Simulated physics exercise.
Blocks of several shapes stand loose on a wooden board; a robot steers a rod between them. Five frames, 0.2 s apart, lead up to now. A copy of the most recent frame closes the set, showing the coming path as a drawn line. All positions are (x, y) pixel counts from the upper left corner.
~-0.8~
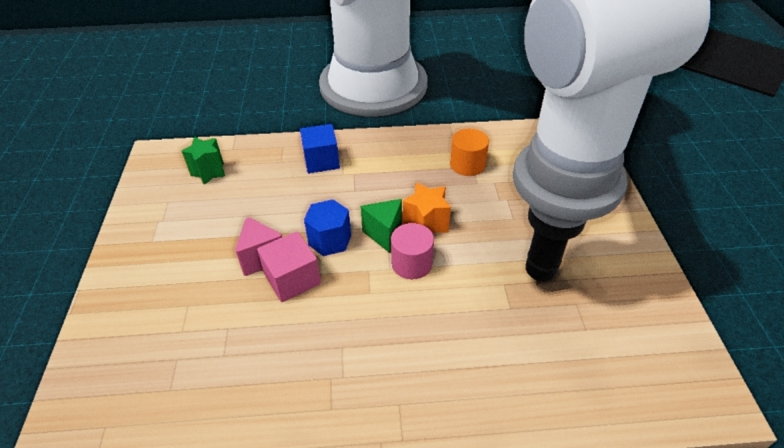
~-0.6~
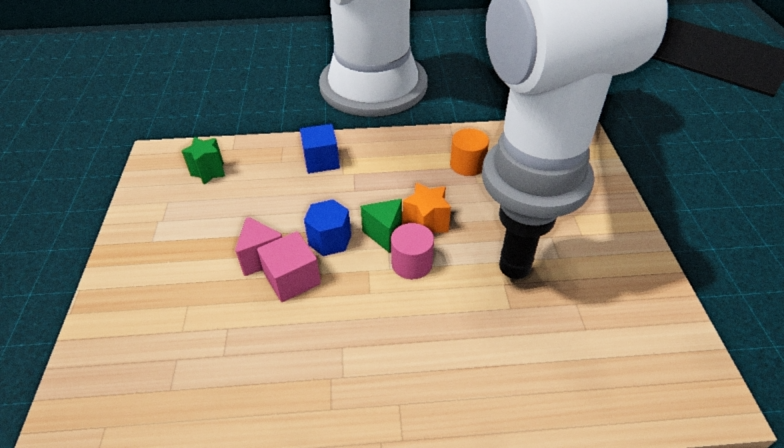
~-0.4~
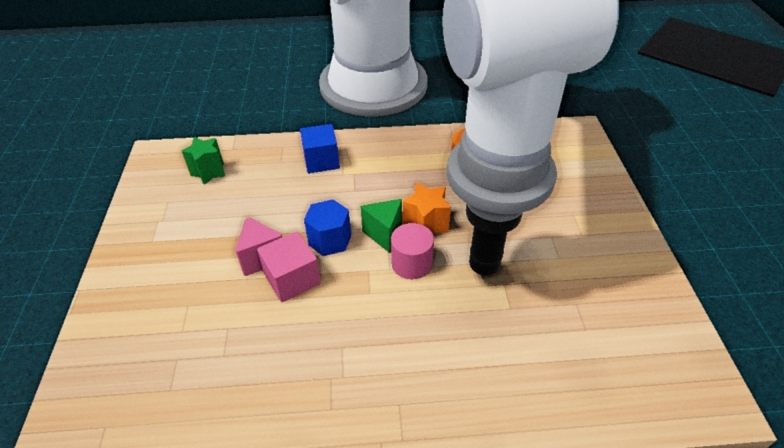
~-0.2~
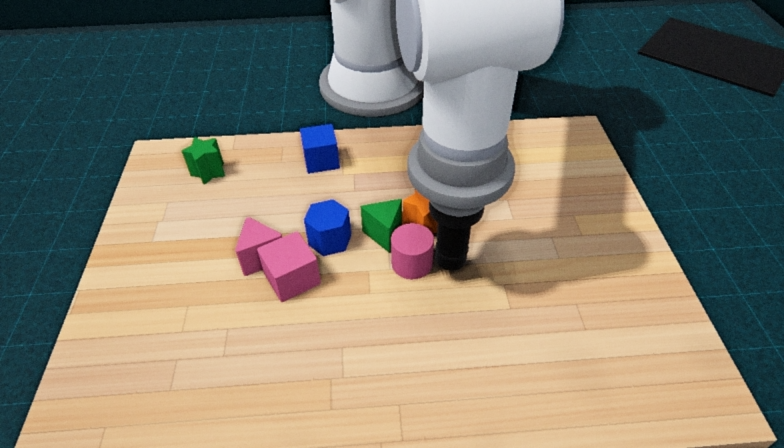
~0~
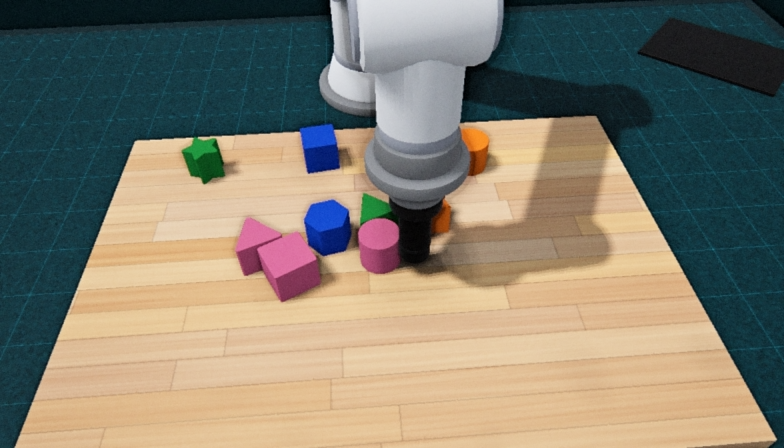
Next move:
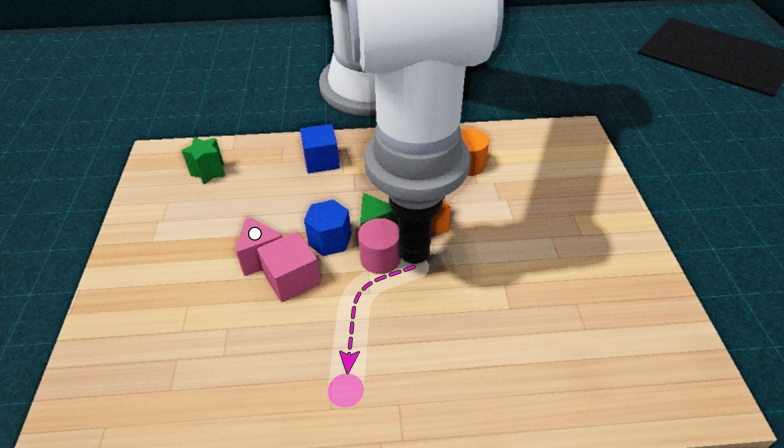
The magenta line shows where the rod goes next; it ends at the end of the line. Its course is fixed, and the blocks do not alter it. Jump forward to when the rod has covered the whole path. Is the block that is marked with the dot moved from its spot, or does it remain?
It keeps its position.
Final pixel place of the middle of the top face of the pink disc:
It should be at about (346, 237).
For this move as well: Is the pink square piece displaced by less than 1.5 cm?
Short answer: Yes.
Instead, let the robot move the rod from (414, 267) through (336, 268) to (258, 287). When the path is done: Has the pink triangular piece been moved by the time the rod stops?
Final answer: Yes.
Path on the board, from (414, 267) over (365, 287) and (351, 334) to (346, 390); the dot is on the pink triangular piece.
What follows on the original path. One third of the way, rod (364, 274); blue hexagonal block (322, 211); green triangular piece (369, 207), turned 20° clockwise; pink disc (346, 237).
Two thirds of the way, rod (350, 322); blue hexagonal block (322, 211); green triangular piece (369, 207), turned 20° clockwise; pink disc (346, 237).
At the end, rod (344, 378); pink triangular piece in place; pink square piece in place; blue hexagonal block (322, 211); green triangular piece (369, 207), turned 20° clockwise; pink disc (346, 237).
